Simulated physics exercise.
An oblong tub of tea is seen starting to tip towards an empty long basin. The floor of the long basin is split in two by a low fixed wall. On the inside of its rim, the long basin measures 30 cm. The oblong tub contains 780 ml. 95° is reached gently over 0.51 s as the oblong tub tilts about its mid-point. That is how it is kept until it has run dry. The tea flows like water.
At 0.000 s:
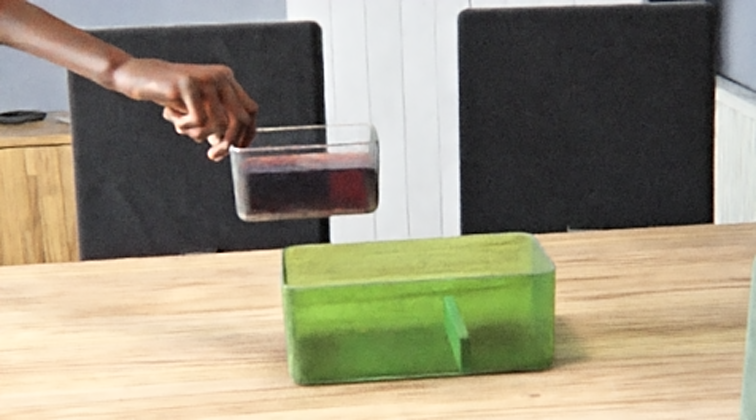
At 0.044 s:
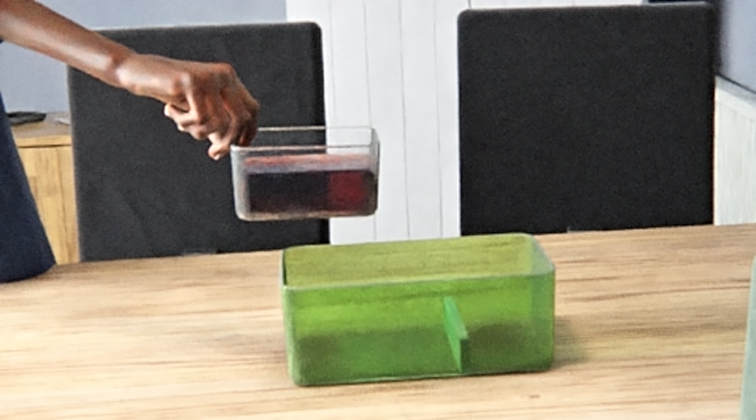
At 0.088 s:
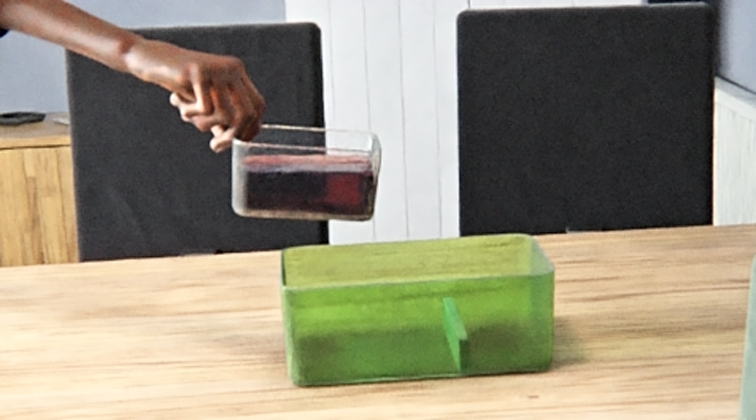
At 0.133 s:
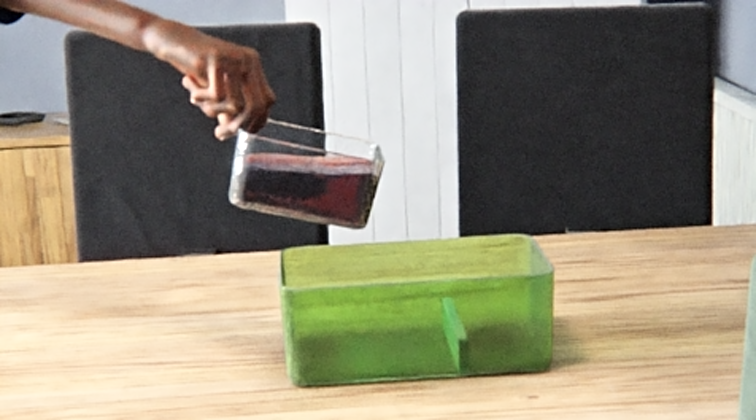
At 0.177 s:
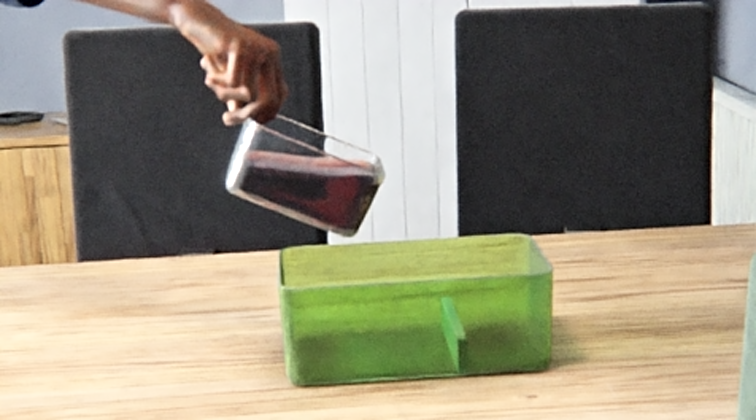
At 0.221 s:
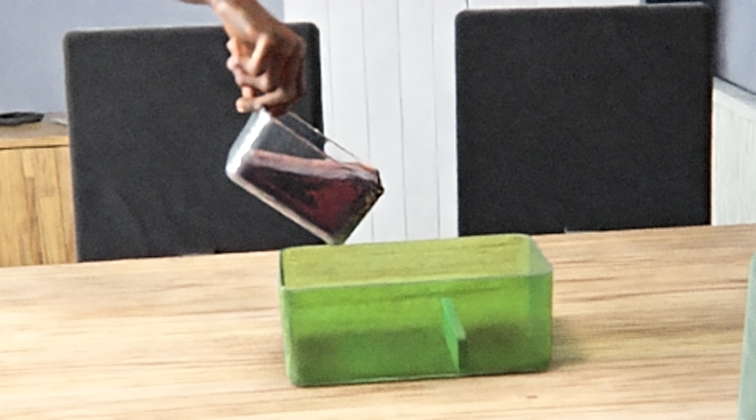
The video shows a hand holding a clear oblong tub of dark reddish liquid above a long green basin on a wooden table, keeping it nearly level at first, then tilting it steadily down toward the right.
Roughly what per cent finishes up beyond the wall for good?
Roughly 12 per cent.
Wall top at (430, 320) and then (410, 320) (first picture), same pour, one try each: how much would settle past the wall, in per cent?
Roughly 30 per cent, then 55 per cent.
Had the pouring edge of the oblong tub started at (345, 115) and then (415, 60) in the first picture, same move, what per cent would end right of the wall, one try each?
I'd expect close to 15 per cent and then close to 55 per cent.
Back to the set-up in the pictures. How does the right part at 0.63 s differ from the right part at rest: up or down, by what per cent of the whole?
I'd say it grows by some 9.
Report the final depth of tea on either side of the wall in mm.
Final levels - left approx 22 mm, right approx 6 mm.
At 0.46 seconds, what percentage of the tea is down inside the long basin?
About 42%.
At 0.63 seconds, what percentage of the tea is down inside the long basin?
That comes to about 84 percent.
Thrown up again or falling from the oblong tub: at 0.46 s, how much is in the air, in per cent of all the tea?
Around 32 in a hundred.
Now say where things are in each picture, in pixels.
The first frame shows tilt 0°; pouring edge (376, 134); surface from (238, 167) to (374, 159); the long basin's rim runs from (282, 269) to (544, 253); the wall's top is at (456, 317).
The second frame shows tilt 2°; pouring edge (376, 137); surface from (238, 167) to (374, 161).
The third frame shows tilt 7°; pouring edge (378, 144); surface from (237, 166) to (374, 162).
The fourth frame shows tilt 15°; pouring edge (381, 155); surface from (237, 164) to (375, 165).
The fifth frame shows tilt 26°; pouring edge (382, 168); surface from (234, 160) to (377, 168).
The sixth frame shows tilt 38°; pouring edge (380, 184); surface from (231, 155) to (381, 175); 1 per cent is over the edge.
After 0.46 s the tilt is 93° and 25 per cent is still to pour, 43 is left of the wall and 0 right of it.
After 0.63 s the tilt is 95° and 8 per cent is still to pour, 81 is left of the wall and 3 right of it.
After 0.81 s the tilt is 95° and 4 per cent is still to pour, 80 is left of the wall and 12 right of it.
After 1.01 s the tilt is 95° and 2 per cent is still to pour, 82 is left of the wall and 12 right of it.
In the end 85 per cent lies left of the wall, 12 right of it and 3 outside.
